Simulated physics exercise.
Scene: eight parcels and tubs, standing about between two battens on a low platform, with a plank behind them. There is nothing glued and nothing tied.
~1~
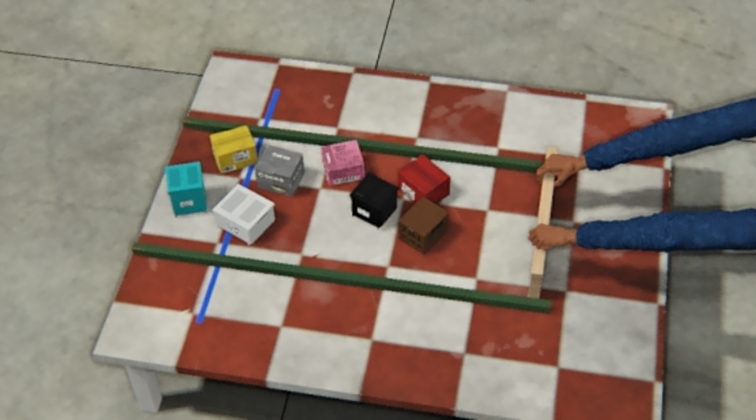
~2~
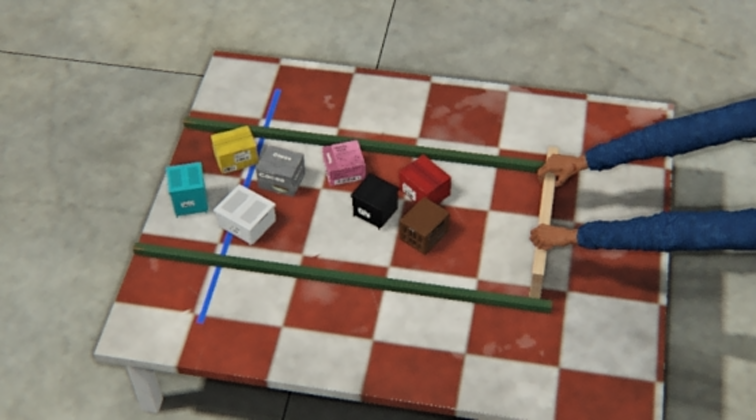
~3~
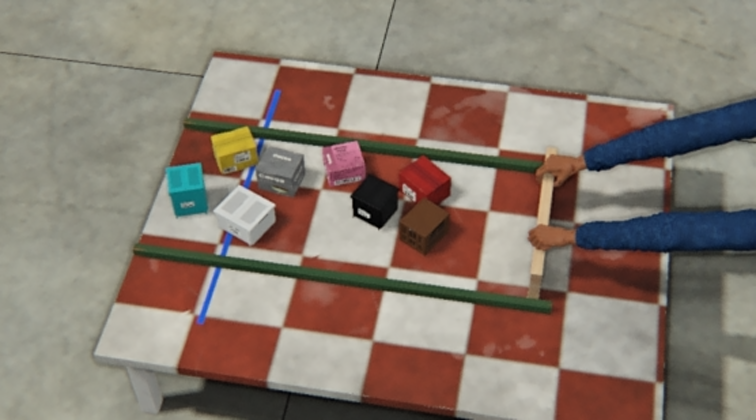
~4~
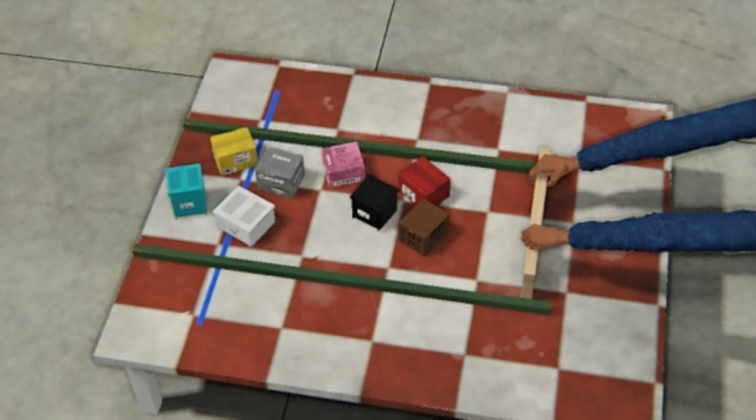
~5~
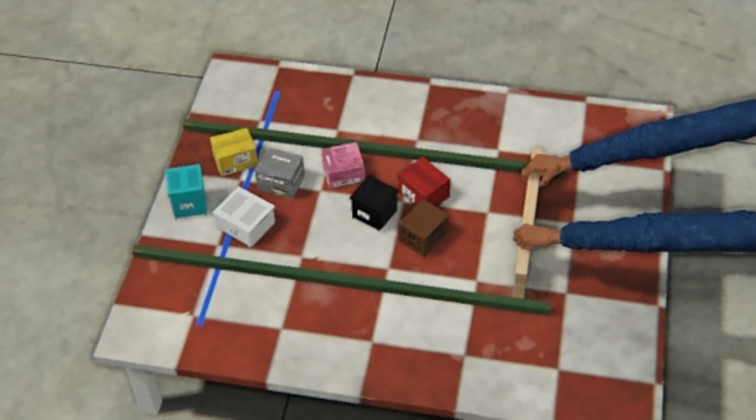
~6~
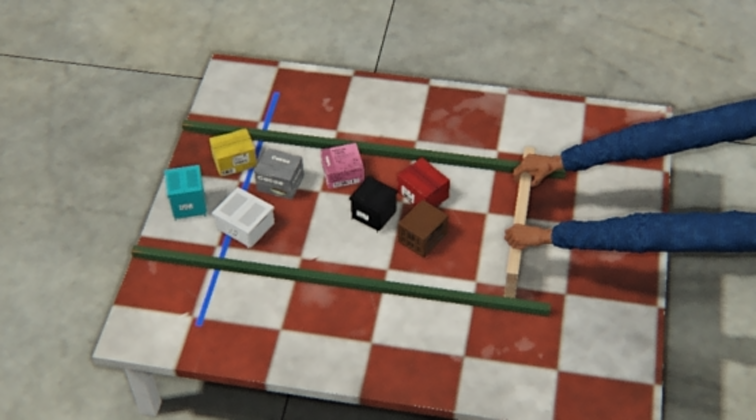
On a low platform with red and white checks, eight coloured boxes stand scattered between two green battens, with a blue strip toward the left. Two hands hold a wooden plank at the right, keeping still at first, then slide it a short way left while the boxes stay in place.
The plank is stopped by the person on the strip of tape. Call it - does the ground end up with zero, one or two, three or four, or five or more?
The ground ends up with one or two.
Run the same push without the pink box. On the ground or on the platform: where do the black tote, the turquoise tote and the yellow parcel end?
As for the black tote, it keeps its place; the turquoise tote ends up below; the yellow parcel ends up below.
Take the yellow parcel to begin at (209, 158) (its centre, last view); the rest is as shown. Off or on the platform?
Started there, the object drops over the edge.
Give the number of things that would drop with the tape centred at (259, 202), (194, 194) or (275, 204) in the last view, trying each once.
Try 1: 0; try 2: 6; try 3: 0.
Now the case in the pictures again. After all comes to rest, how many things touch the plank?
It touches 2.
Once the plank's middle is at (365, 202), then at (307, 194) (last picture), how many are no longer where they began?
I make it 5 at the first spot and 7 at the other.
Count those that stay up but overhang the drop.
My count gives 1.
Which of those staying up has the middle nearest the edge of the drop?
It's the grey box that is foremost.
Soon after, none off yet; turquoise tote at rest near (186, 193); yellow parcel at rest near (234, 153); white tote at rest near (244, 218).
After that, none off yet; turquoise tote at rest near (186, 193); yellow parcel displaced about its own width near (205, 147); white tote displaced a little near (225, 219).
In the end, the number that fall off is one or two; gone, yellow parcel and turquoise tote.
